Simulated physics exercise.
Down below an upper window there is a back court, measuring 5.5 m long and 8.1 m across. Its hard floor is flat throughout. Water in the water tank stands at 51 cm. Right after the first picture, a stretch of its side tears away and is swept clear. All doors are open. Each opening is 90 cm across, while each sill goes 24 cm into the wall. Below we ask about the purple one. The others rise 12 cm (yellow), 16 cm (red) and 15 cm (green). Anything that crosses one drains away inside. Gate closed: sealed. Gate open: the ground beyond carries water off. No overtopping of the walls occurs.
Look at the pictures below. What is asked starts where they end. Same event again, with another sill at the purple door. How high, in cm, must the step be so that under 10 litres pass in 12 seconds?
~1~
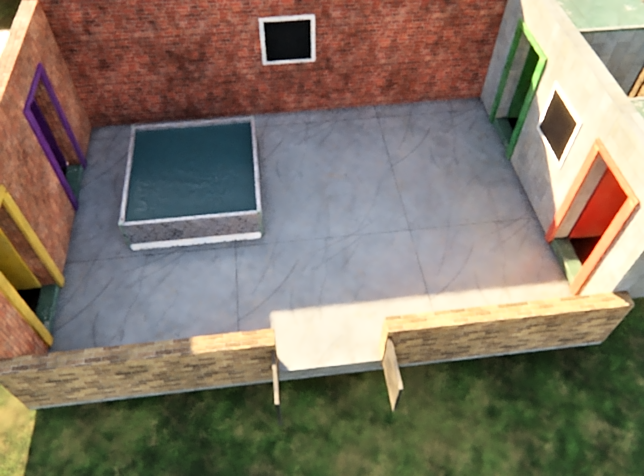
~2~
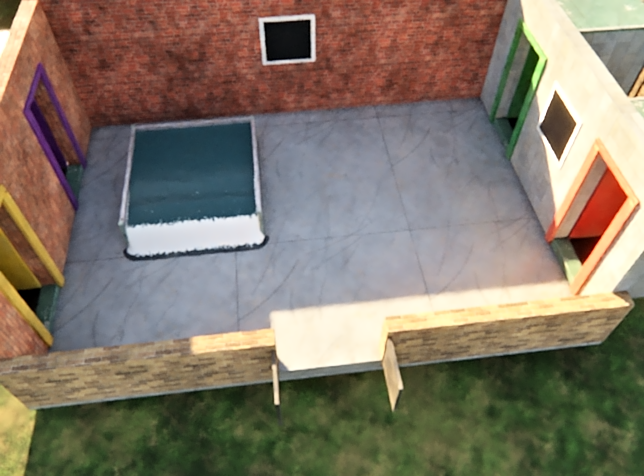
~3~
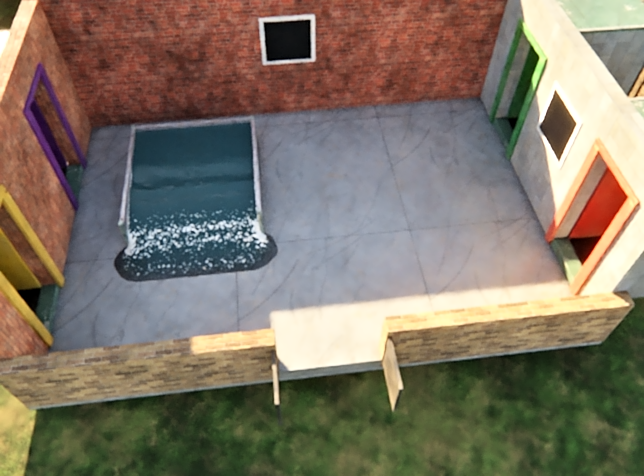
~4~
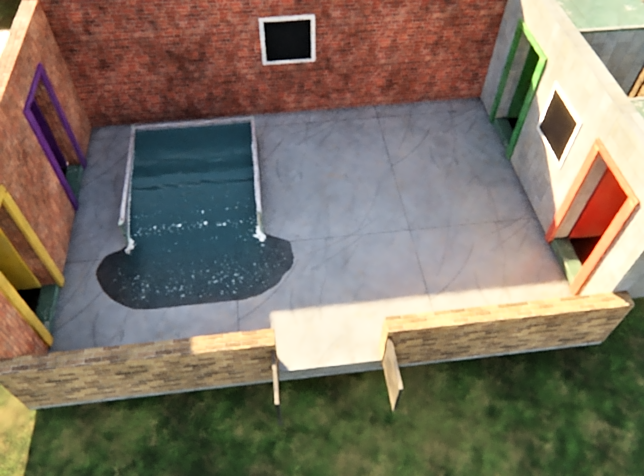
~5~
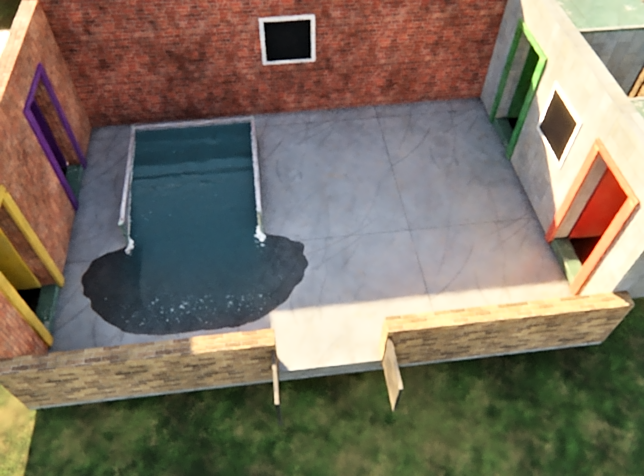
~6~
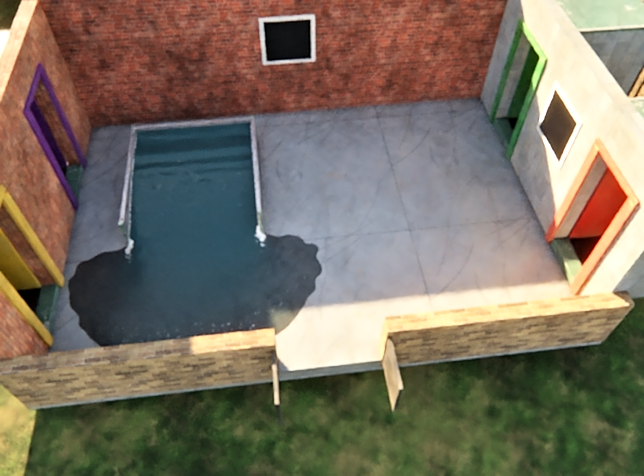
Roughly 6.5 cm.
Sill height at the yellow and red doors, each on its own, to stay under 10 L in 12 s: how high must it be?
Close to 19 cm (yellow) and close to 9.5 cm (red).
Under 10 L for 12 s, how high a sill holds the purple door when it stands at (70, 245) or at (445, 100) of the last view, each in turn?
About 7.0 cm for the first and 7.5 cm for the second.
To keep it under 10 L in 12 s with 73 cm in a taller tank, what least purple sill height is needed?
11.5 cm.
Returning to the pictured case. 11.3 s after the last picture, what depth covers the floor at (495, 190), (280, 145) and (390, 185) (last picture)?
The depths come to about 4, 1 and 5 cm.
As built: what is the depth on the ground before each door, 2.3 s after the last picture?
Yellow door 20 cm, red door 0 cm, purple door 0 cm, green door 0 cm.
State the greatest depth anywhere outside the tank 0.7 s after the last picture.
Max depth: Around 34 cm.
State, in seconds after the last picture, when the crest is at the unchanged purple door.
8.5 s.
Then, 0.7 s after the last picture water covers 25 % of the floor, deepest (34 cm) near (197, 354); it has not reached the purple door.
Then, 2.3 s after the last picture water covers 30 % of the floor, deepest (34 cm) near (56, 381); it has not reached the purple door.
Then, 11.3 s after the last picture water covers 90 % of the floor, deepest (10 cm) near (498, 173); 6 cm at the purple door, 0 litres in over its 13 cm sill.
At the purple door as built, the water peaked near 10 cm, 8.5 s after the last picture.
With a sill of 5.5 cm, 16 litres would have come in within the 12 s; with 7.5 cm, 5 litres. So under 10 litres takes about 6.5 cm.
